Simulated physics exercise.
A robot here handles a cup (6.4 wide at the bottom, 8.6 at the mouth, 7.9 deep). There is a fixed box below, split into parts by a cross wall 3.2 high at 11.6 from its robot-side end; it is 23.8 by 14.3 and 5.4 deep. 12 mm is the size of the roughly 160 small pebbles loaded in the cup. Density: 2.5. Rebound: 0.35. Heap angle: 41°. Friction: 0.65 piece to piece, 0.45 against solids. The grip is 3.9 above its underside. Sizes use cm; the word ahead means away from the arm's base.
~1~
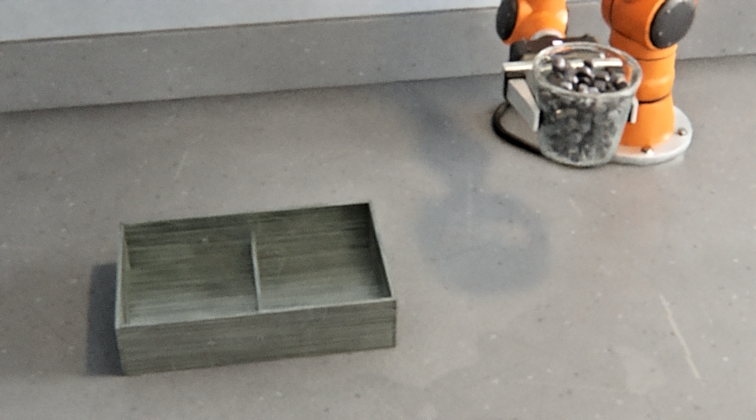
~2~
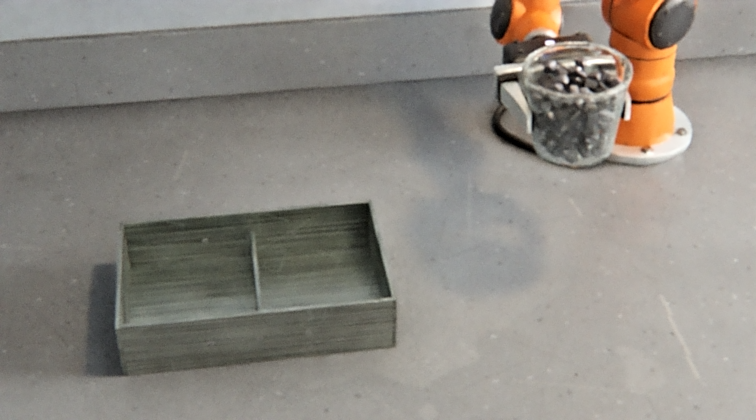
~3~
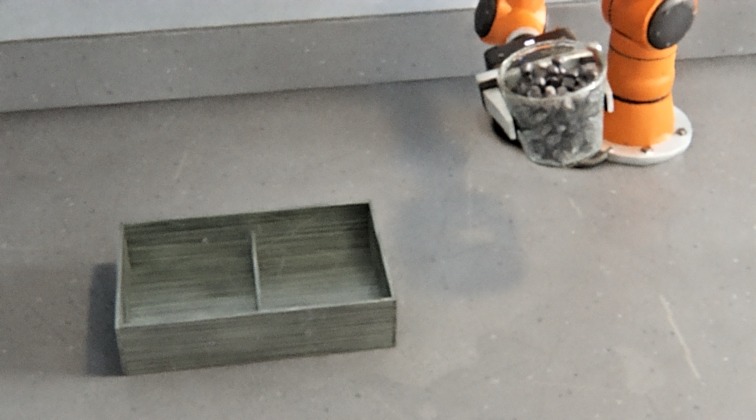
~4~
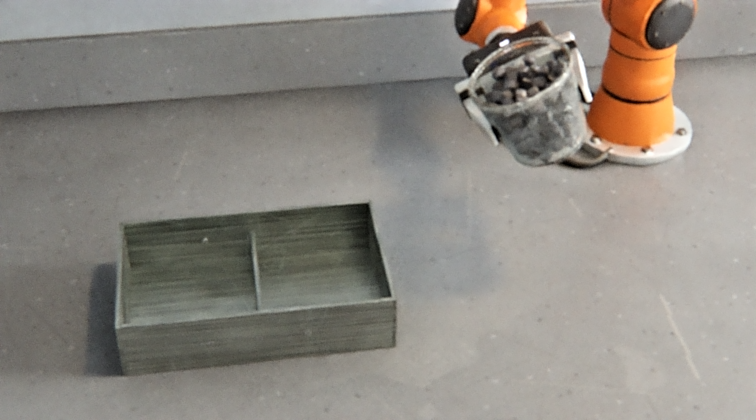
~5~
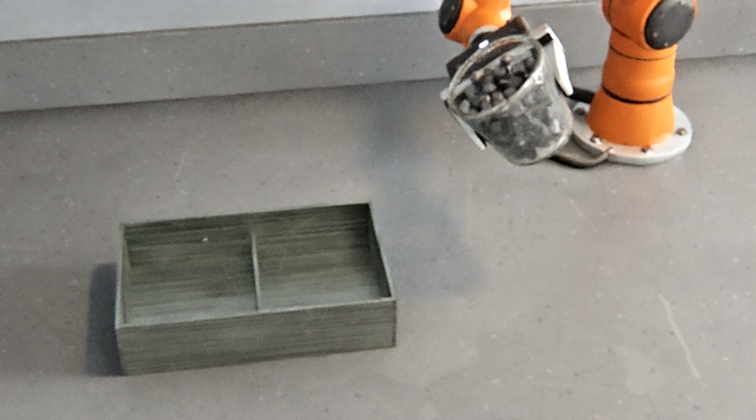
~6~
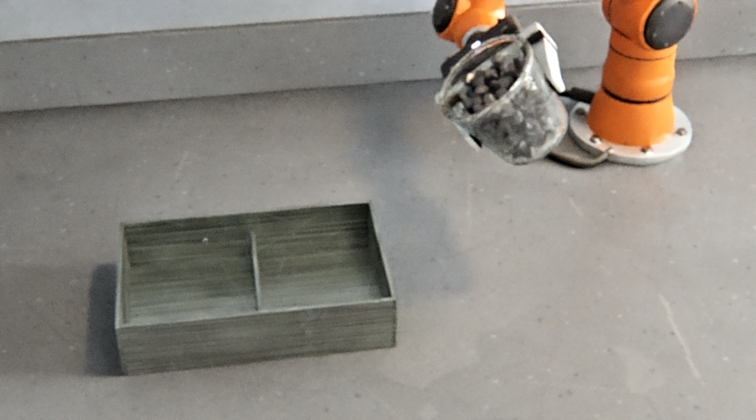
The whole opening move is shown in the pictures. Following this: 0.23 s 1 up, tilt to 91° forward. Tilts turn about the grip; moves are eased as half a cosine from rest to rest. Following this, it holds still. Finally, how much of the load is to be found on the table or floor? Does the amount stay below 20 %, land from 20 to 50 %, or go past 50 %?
It lands from 20 to 50 %.
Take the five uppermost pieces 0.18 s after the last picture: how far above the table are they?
Around 24 cm, I reckon.
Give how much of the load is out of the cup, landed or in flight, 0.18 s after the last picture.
Around 0 % is out.
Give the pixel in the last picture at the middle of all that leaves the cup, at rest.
Centre estimate: Around (410, 284).
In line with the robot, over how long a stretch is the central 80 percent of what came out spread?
About 6 centimetres.
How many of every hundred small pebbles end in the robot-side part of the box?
0 per cent, give or take.
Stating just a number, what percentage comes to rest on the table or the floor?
Around 30 per cent.
Then, 0.09 s after the last picture, tilted 56° forward, highest piece 24 above the table; 157 in the cup.
Then, 0.18 s after the last picture, tilted 86° forward, highest piece 24 above the table; 157 in the cup.
Then, 0.43 s after the last picture, tilted 91° forward, highest piece 24 above the table; 132 in the cup, 6 on the table or floor, 2 in the robot-side part, 17 in flight or on a rim.
Then, 1.48 s after the last picture, tilted 91° forward, highest piece 24 above the table; 107 in the cup, 47 on the table or floor, 3 in the robot-side part.
Final count, 107 in the cup, 47 on the table or floor, 3 in the robot-side part. That is 30 % on the table or floor.
